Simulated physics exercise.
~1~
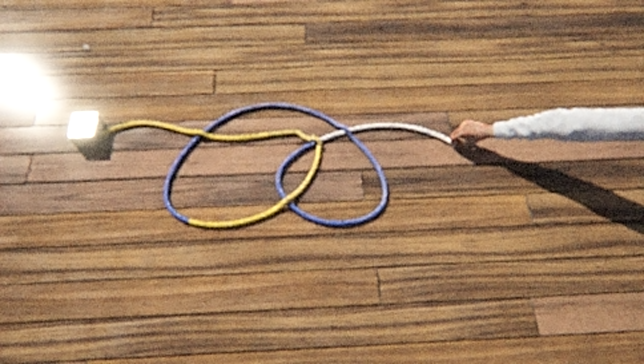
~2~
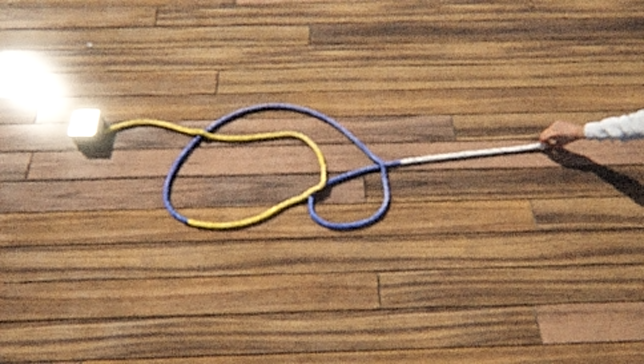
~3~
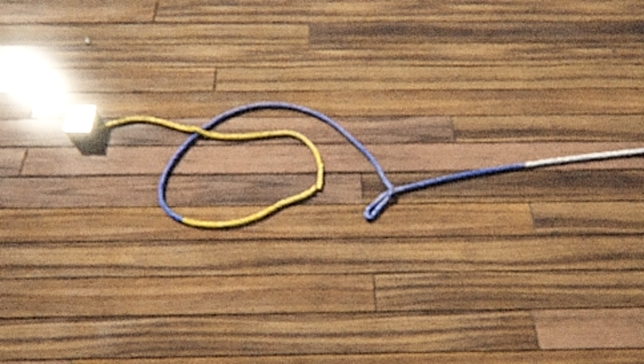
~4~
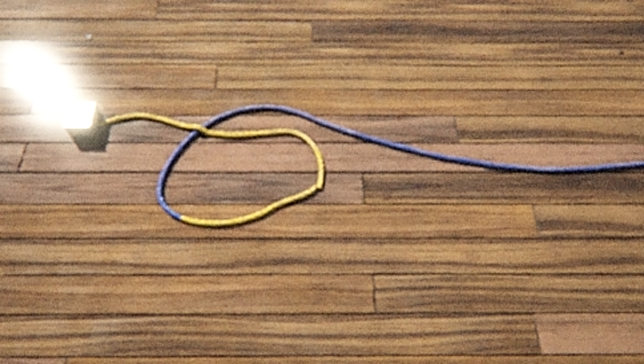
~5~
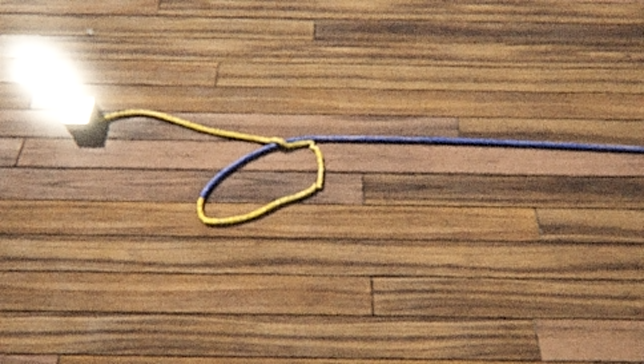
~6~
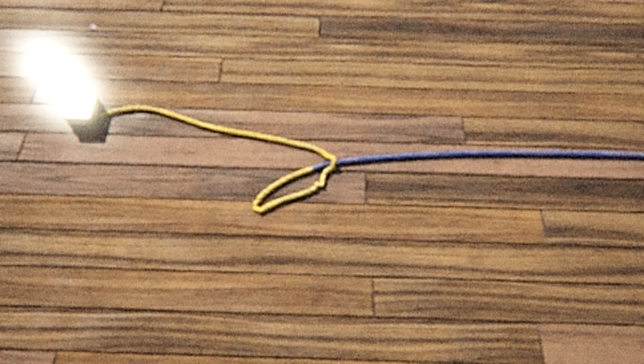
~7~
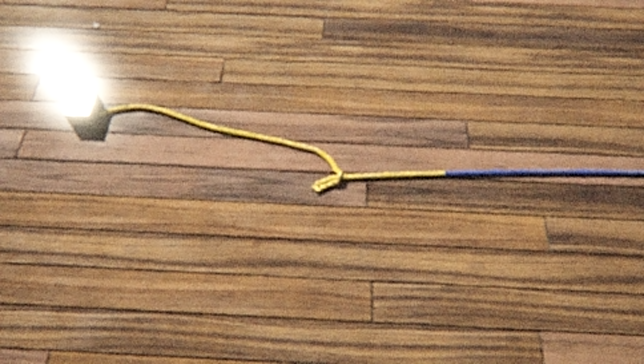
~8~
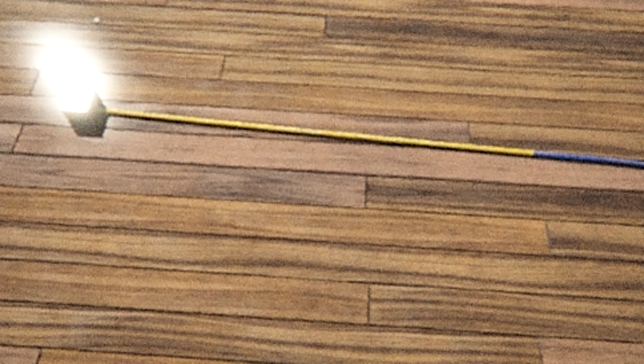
A looped blue, yellow and white rope is pulled right by a hand until straight.
